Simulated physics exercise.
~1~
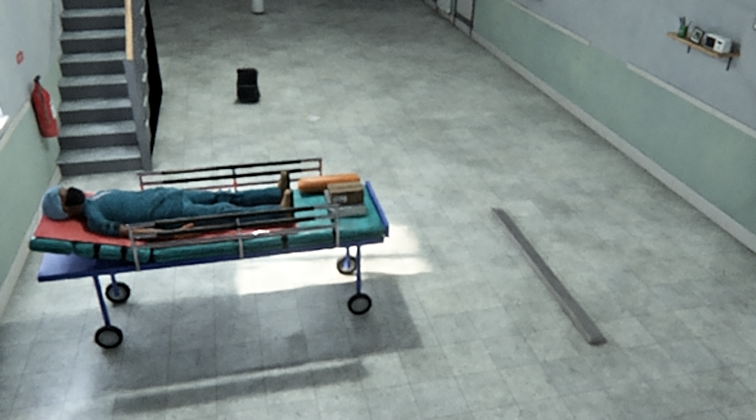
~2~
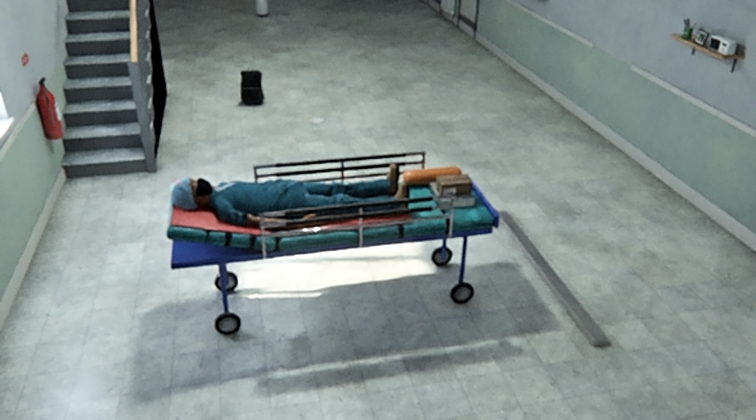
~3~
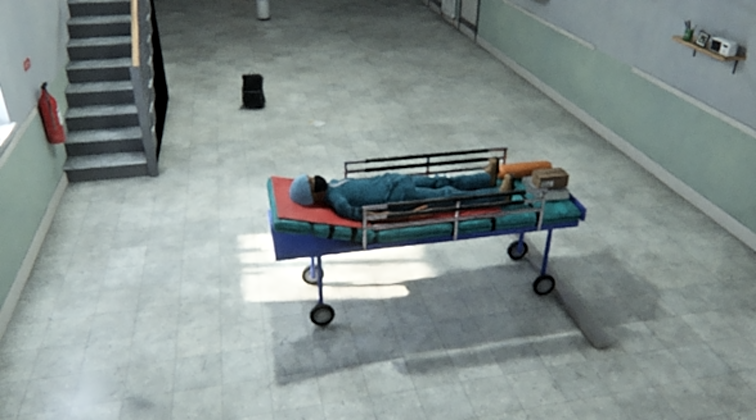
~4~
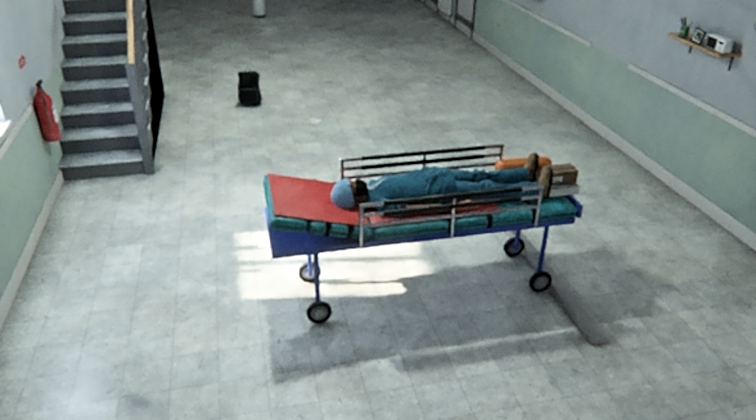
At first, a person in blue clothing and a light blue cap lies on their back on a wheeled trolley, feet pointing right, in a pale corridor with stairs at the left. An orange cylinder and a small stack of boxy items rest beyond the feet. The trolley rolls right towards a long grey strip on the floor, carrying everything along. It then comes to a halt at the strip, staying level. The person slides farther towards the foot end, exposing more red sheet behind the head, while the cylinder and boxy items remain aboard.
